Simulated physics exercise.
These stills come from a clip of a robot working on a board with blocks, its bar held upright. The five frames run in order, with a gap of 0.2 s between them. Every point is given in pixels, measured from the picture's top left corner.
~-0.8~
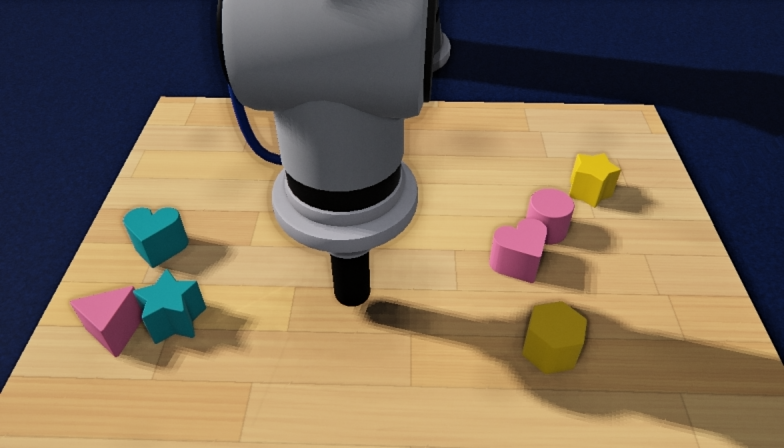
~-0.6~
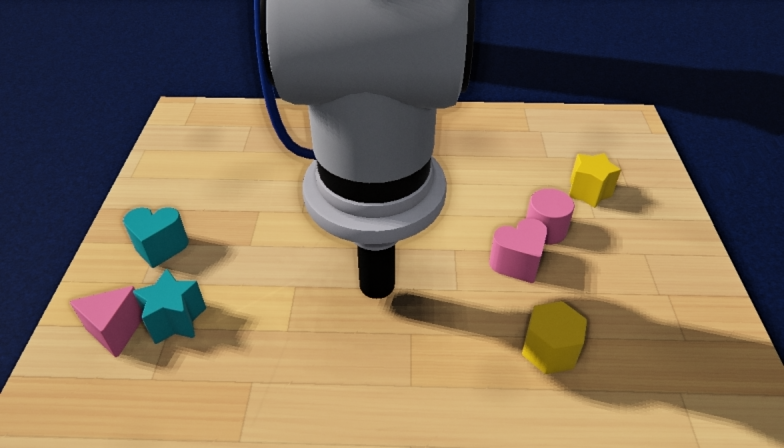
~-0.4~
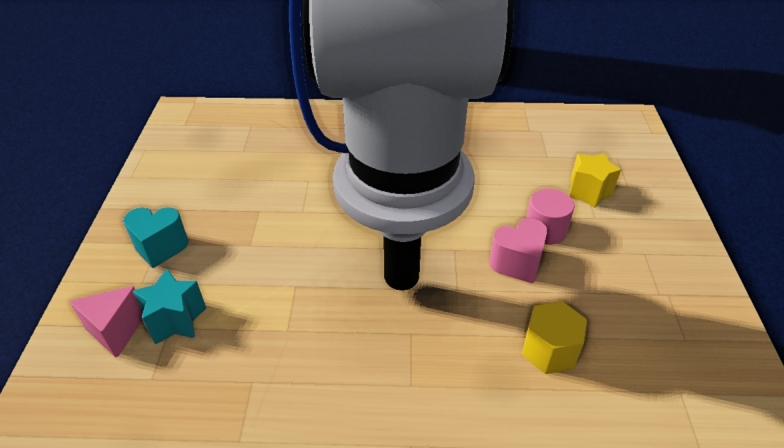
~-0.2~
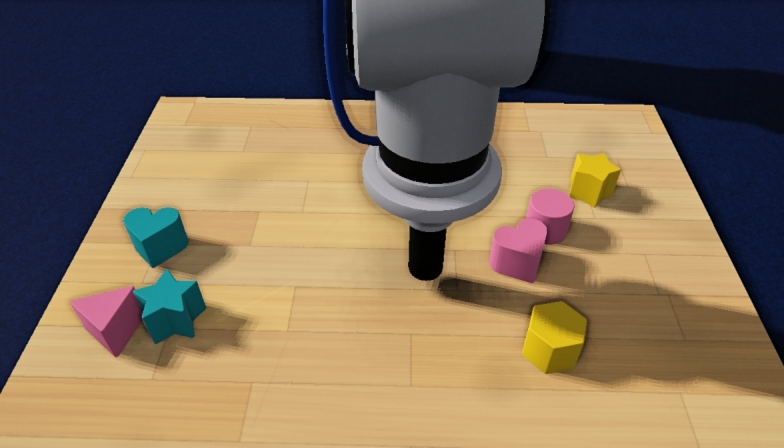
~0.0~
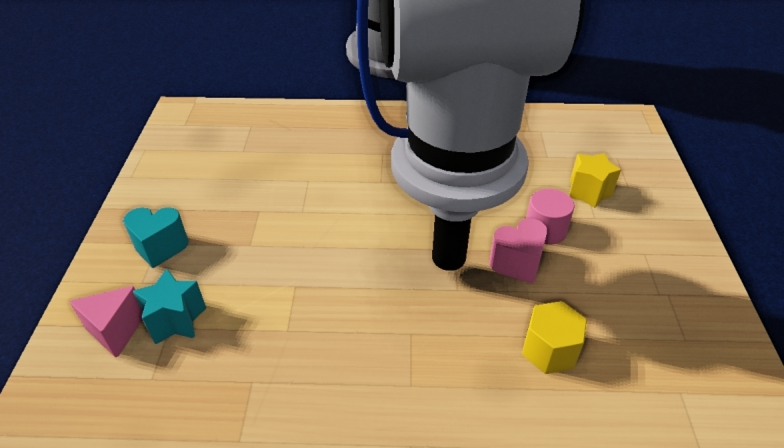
On a wooden board scattered with pink, teal and yellow blocks, a robot arm moved its black bar steadily to the right and slightly back, nearing the pink heart-shaped block, while every block stayed still.
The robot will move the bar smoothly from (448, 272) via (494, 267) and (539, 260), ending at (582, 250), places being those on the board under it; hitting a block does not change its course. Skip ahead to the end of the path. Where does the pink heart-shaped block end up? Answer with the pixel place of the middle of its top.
I'd expect the centre of its top face to be at (637, 233).
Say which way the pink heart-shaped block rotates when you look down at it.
In a top view, it turns clockwise.
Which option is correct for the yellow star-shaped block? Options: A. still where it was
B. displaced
Correct choice: A.
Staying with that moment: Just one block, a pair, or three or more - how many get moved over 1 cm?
Here I'd predict a lone block moving more than 1 cm.
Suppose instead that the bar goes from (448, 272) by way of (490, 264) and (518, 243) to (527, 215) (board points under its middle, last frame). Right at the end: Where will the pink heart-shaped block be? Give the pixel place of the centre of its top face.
Most likely (568, 231).
The first path, step by step. One third of the way, bar (498, 255); pink heart-shaped block (545, 234).
Two thirds of the way, bar (544, 247); pink heart-shaped block (593, 232), turned 15° clockwise.
At the end, bar (586, 238); pink heart-shaped block (636, 233), turned 45° clockwise; pink disc in place; yellow star-shaped block in place.
